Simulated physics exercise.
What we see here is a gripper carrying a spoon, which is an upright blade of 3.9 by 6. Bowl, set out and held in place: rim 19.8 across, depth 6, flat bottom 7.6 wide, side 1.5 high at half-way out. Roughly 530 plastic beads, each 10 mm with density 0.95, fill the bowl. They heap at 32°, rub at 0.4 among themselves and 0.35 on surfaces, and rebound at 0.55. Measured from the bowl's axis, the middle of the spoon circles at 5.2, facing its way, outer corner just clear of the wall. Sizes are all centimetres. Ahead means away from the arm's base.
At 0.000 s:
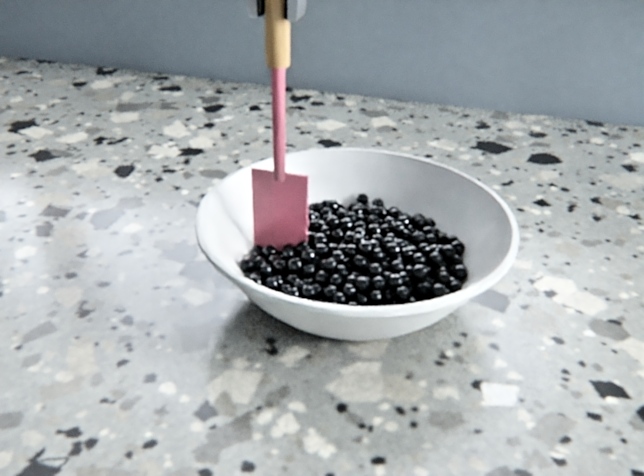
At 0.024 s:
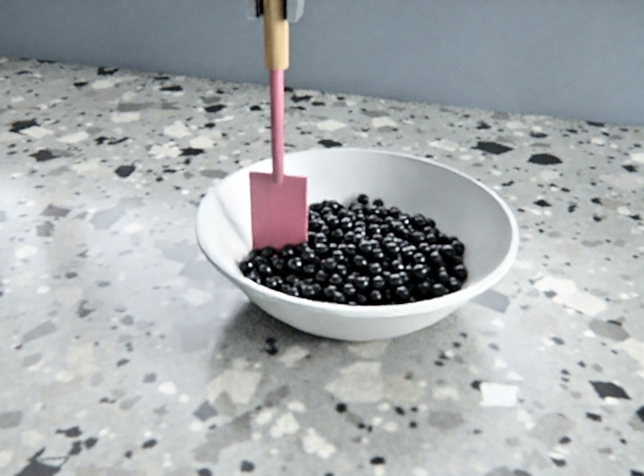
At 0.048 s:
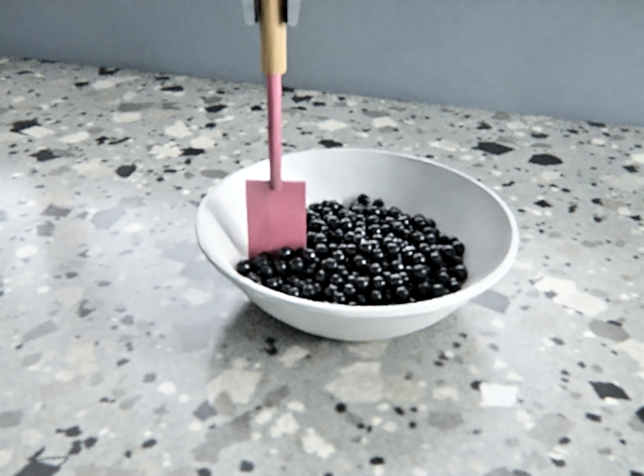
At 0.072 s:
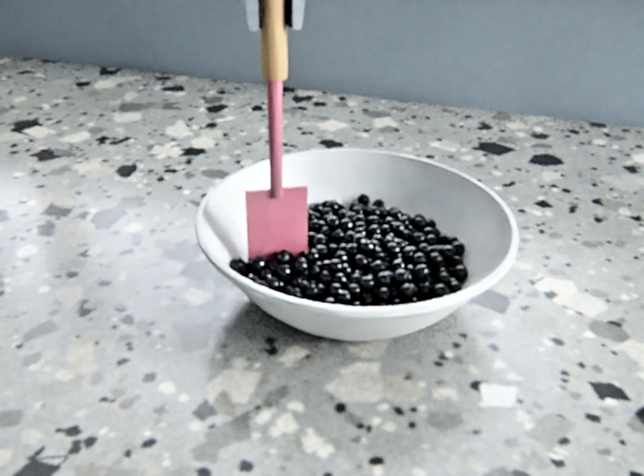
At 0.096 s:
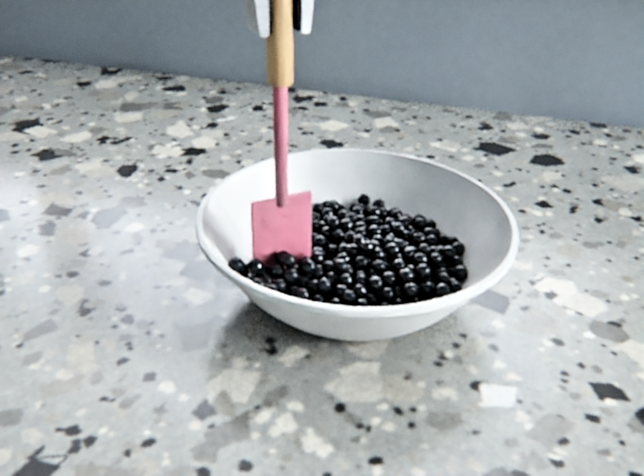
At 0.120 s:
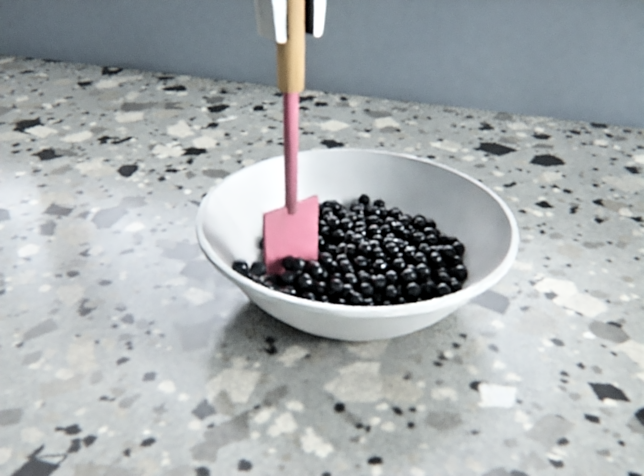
To begin with, a gripper holds a pink, flat-bladed tool upright at the left side of a white bowl of shiny black beads on a speckled counter. The blade shifts slightly left, then curves toward the viewer and rightward while turning, nudging a few beads along the near-left wall.
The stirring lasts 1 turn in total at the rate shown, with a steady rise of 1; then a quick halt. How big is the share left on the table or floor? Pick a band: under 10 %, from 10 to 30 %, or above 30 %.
Under 10 %.
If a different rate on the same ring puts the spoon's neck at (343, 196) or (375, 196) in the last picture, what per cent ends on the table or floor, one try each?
Some 20 and 25 %.
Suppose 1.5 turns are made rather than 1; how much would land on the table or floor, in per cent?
About 5 per cent.
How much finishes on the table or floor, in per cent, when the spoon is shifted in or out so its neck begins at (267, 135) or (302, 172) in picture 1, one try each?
I'd put it at around 0 and 0 percent.
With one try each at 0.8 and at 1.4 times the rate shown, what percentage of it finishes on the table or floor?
I'd expect near 0 per cent, then near 15 per cent.
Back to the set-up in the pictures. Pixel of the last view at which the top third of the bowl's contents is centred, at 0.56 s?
(334, 205).
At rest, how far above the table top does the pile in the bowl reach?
Height: Roughly 5.5 cm.
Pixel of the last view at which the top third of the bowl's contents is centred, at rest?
The centre is near pixel (319, 244).
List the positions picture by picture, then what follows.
The spoon neck at (279, 151), 0° round; upper third of the load around (360, 251), from x 250 to 460, top at y 200; 530 in the bowl, in the first picture.
The spoon neck at (278, 153), 4° round; upper third of the load around (360, 252), from x 245 to 460, top at y 200, in the second picture.
The spoon neck at (275, 159), 15° round; upper third of the load around (360, 252), from x 245 to 460, top at y 200, in the third picture.
The spoon neck at (276, 167), 28° round; upper third of the load around (360, 256), from x 235 to 460, top at y 200, in the fourth picture.
The spoon neck at (281, 174), 41° round; upper third of the load around (360, 259), from x 235 to 460, top at y 200, in the fifth picture.
The spoon neck at (291, 182), 54° round; upper third of the load around (359, 260), from x 240 to 460, top at y 200; 530 in the bowl, in the sixth picture.
After 0.34 s, 172° round, highest piece 8 above the table; 527 in the bowl, 3 in flight or on the tool.
After 0.56 s, 290° round, highest piece 8 above the table; 506 in the bowl, 18 on the table or floor, 6 in flight or on the tool.
After 0.87 s, 0° round, highest piece 5 above the table; 499 in the bowl, 31 on the table or floor.
After 1.57 s, 0° round, highest piece 5 above the table; 499 in the bowl, 31 on the table or floor.
In the end, 499 in the bowl, 31 on the table or floor. That is 6 % on the table or floor.
